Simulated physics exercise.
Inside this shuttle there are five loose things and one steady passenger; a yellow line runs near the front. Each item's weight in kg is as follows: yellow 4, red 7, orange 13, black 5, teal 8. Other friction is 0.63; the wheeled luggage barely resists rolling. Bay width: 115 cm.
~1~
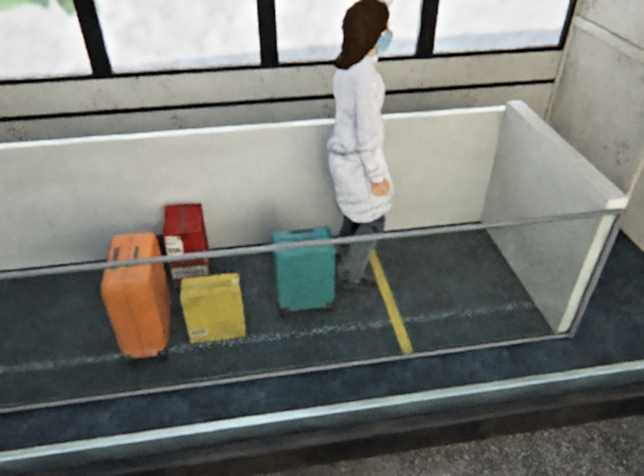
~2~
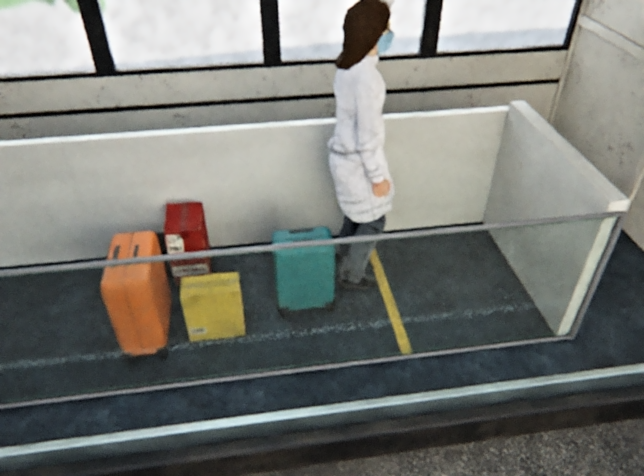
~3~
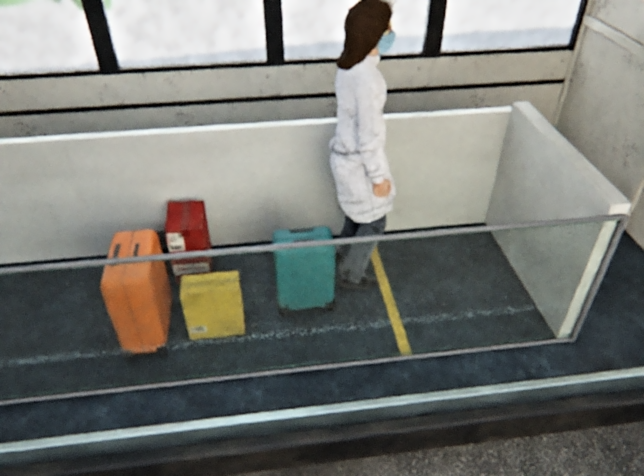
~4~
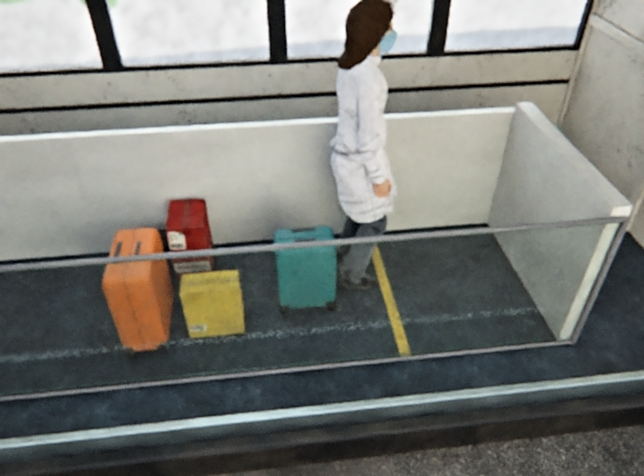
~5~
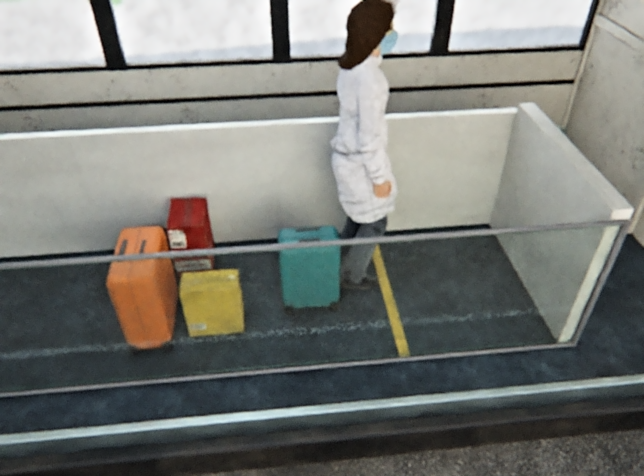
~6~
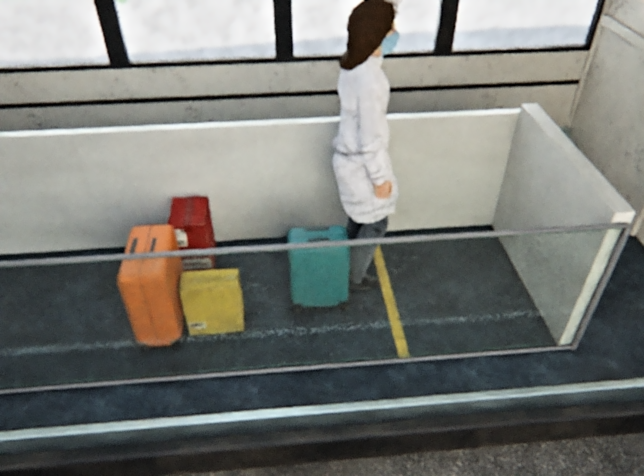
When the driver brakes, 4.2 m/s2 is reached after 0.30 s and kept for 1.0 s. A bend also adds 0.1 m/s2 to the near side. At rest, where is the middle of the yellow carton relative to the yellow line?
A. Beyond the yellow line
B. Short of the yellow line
A, beyond the yellow line.
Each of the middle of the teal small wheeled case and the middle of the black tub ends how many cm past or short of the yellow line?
Teal small wheeled case, 70 cm on the past side; black tub, 150 cm on the short side.
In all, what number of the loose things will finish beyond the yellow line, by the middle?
That would be 2 of them.
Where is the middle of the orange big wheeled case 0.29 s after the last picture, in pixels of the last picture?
Position, last picture: Approx. (204, 286).
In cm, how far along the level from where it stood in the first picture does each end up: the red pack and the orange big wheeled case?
For the red pack it is near 0, for the orange big wheeled case near 140.
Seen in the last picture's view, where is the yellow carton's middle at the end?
About (452, 293).
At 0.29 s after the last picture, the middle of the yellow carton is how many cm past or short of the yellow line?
Measured short of the mark: Approx. 85 cm.
Then, 0.29 s after the last picture the yellow carton is 83 cm short of the yellow line, tilted 0°, near (255, 301) in the last picture's view.
Then, 0.69 s after the last picture the yellow carton is 16 cm short of the yellow line, tilted 0°, near (370, 297) in the last picture's view; the black tub 147 cm short of the yellow line, tilted 0°.
Then, 1.19 s after the last picture the yellow carton is 33 cm past the yellow line, tilted 0°, near (452, 292) in the last picture's view.
When all is still, yellow carton crosses the yellow line; red pack stops short of the yellow line; orange big wheeled case stops short of the yellow line; black tub stops short of the yellow line; teal small wheeled case crosses the yellow line.
